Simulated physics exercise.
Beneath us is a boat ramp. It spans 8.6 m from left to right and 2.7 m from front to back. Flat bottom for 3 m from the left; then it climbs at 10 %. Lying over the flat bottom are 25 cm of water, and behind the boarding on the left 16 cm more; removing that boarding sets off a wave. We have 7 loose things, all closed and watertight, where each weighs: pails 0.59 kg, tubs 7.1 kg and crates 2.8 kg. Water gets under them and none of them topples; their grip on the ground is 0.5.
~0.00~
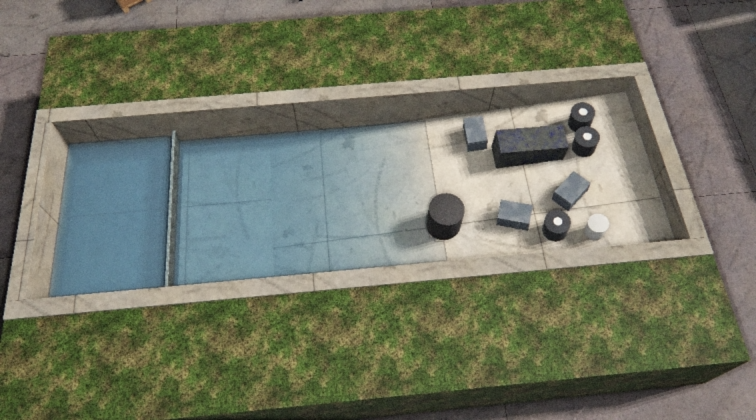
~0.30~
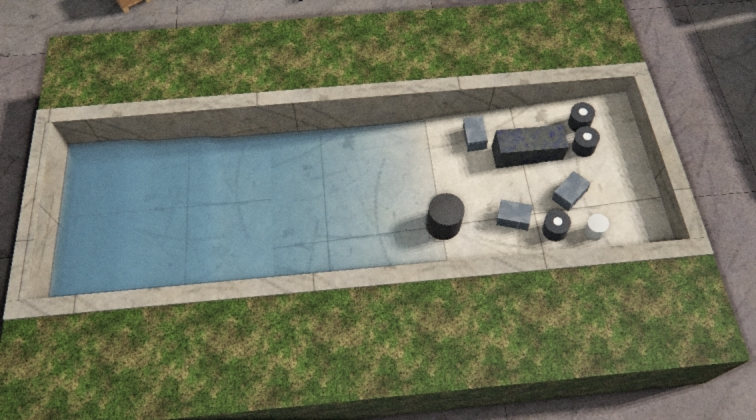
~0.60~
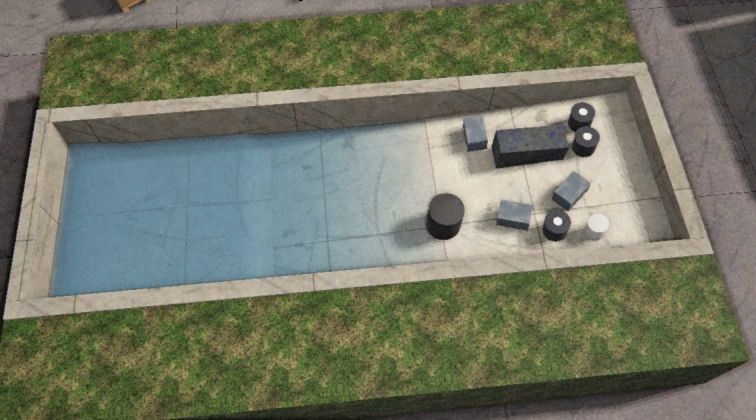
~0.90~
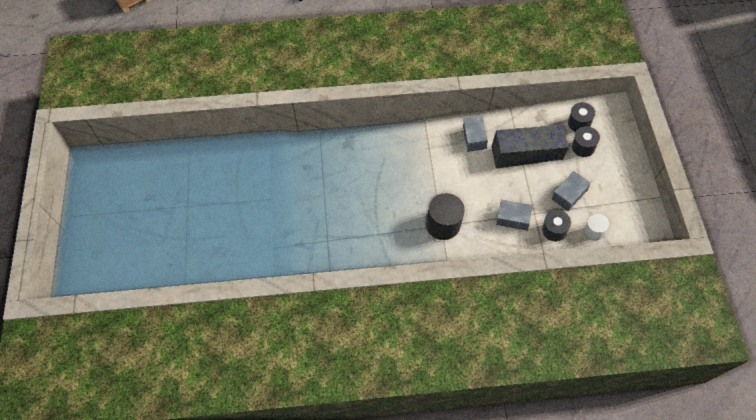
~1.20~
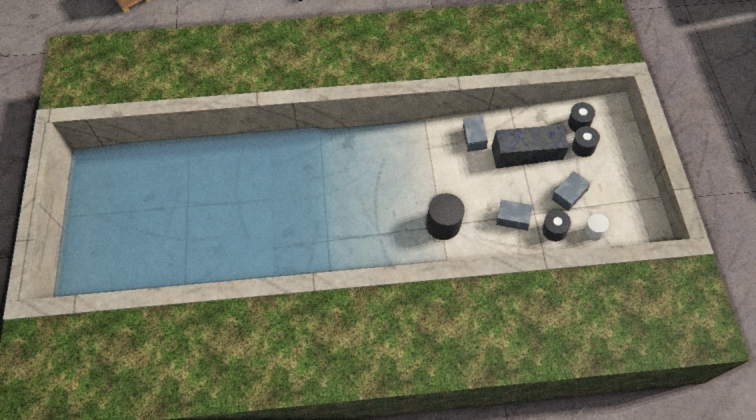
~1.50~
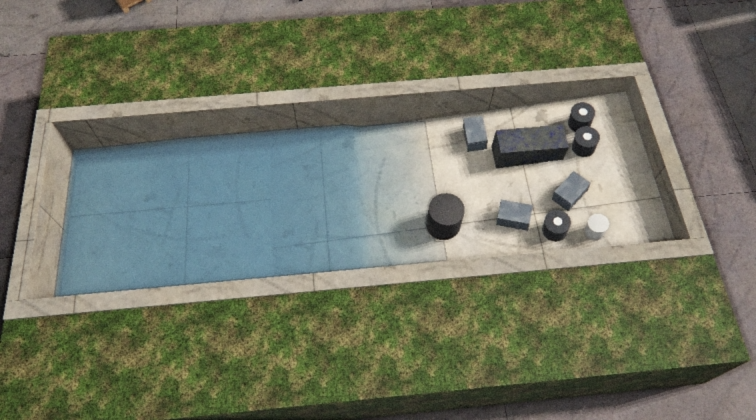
A boat ramp's boarding is gone from the left, and a low wave moves right.
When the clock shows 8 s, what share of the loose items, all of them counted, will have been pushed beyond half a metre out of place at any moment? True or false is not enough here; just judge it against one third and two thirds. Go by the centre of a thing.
It lies below the lower mark.
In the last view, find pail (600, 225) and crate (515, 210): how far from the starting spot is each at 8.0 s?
0 cm, 250 cm.
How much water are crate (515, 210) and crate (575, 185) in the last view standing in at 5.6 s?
Around 6 cm and 1 cm.
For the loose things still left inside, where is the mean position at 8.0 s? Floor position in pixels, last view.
The centre sits near (508, 177).
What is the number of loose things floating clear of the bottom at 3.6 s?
Count: 1.
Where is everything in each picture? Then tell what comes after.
The first frame shows a pail at (601, 223) rests on the ground; a tub at (585, 112) rests on the ground; water covers 14.5 m2; 0 of 7 have shifted.
The second frame shows a pail at (601, 223), on the bottom; a tub at (585, 112) rests on the ground; water covers 14.5 m2; 0 of 7 have shifted.
The third frame shows a pail at (601, 223) rests on the ground; a tub at (585, 112) rests on the ground; water covers 14.5 m2; 0 of 7 have shifted.
The fourth frame shows a pail at (601, 223) rests on the ground; a tub at (585, 112) rests on the ground; 14.5 m2 under water; 0 of 7 have shifted.
The fifth frame shows a pail at (601, 223), on the bottom; a tub at (585, 112), on the bottom; water covers 14.5 m2; 0 of 7 have shifted.
The sixth frame shows a pail at (601, 223), on the bottom; a tub at (585, 112) rests on the ground; water covers 14.5 m2; 0 of 7 have shifted.
After 2.1 s 0 of 7 are over 50 cm from their spots; 0 afloat.
After 3.6 s 0 of 7 are over 50 cm from their spots; 1 afloat.
After 5.6 s 2 of 7 are over 50 cm from their spots; 2 afloat.
After 8.0 s 2 of 7 are over 50 cm from their spots, and 2 have been at some point; 2 afloat.
